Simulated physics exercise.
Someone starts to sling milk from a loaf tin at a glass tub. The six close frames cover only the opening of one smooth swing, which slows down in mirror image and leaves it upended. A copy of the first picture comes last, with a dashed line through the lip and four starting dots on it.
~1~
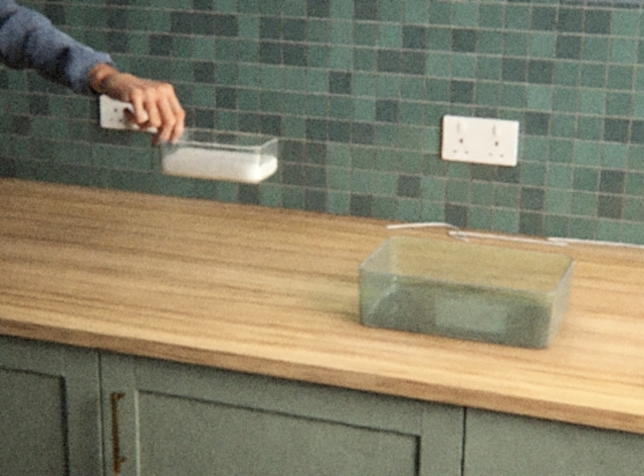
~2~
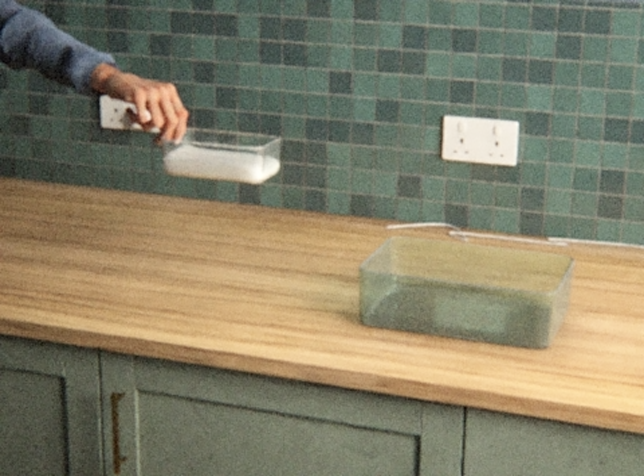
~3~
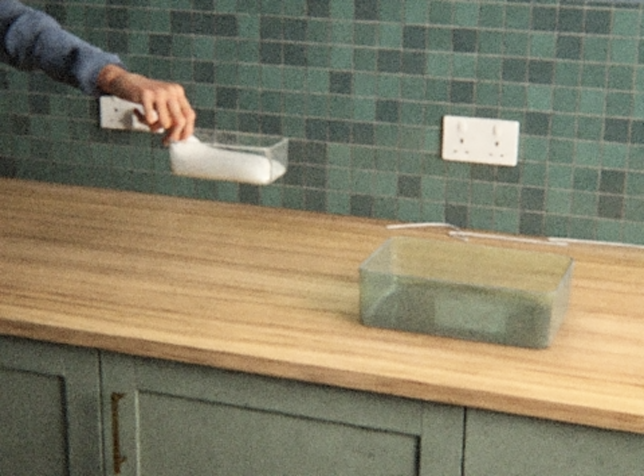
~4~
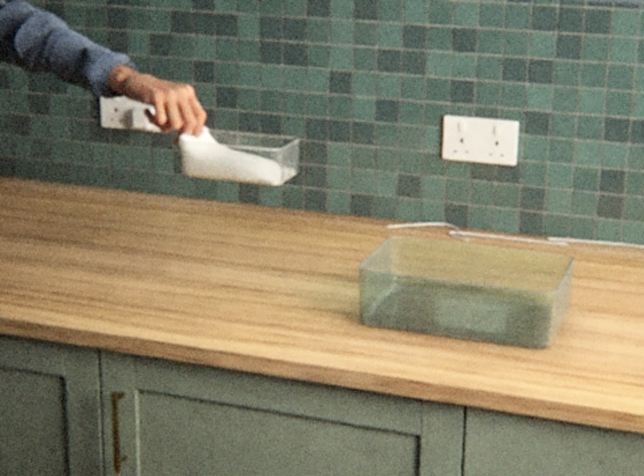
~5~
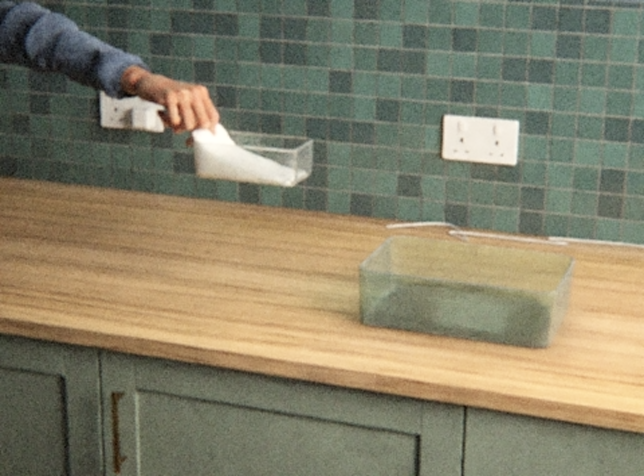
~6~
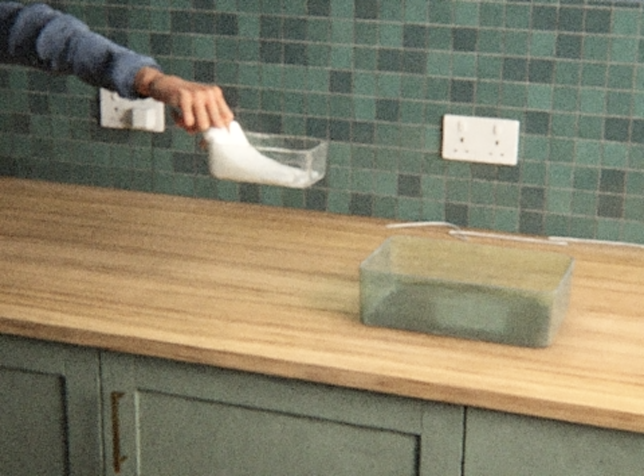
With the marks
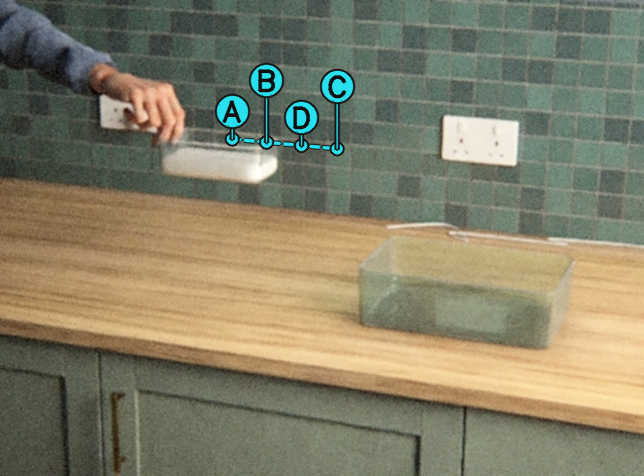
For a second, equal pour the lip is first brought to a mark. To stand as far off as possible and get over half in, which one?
Take D.
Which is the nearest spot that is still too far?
The answer is B.
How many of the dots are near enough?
Two.
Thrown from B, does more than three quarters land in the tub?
No.
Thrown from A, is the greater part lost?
Yes.
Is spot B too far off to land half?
Yes.
In cyan, A at (232, 139); B at (266, 142); C at (337, 148); D at (301, 145).
With A, about 17 % lands in the tub, 80 % falls short and 3 % goes beside or beyond.
With B, about 36 % lands in the tub, 59 % falls short and 5 % goes beside or beyond.
With C, about 85 % lands in the tub, 6 % falls short and 9 % goes beside or beyond.
With D, about 68 % lands in the tub, 25 % falls short and 8 % goes beside or beyond.
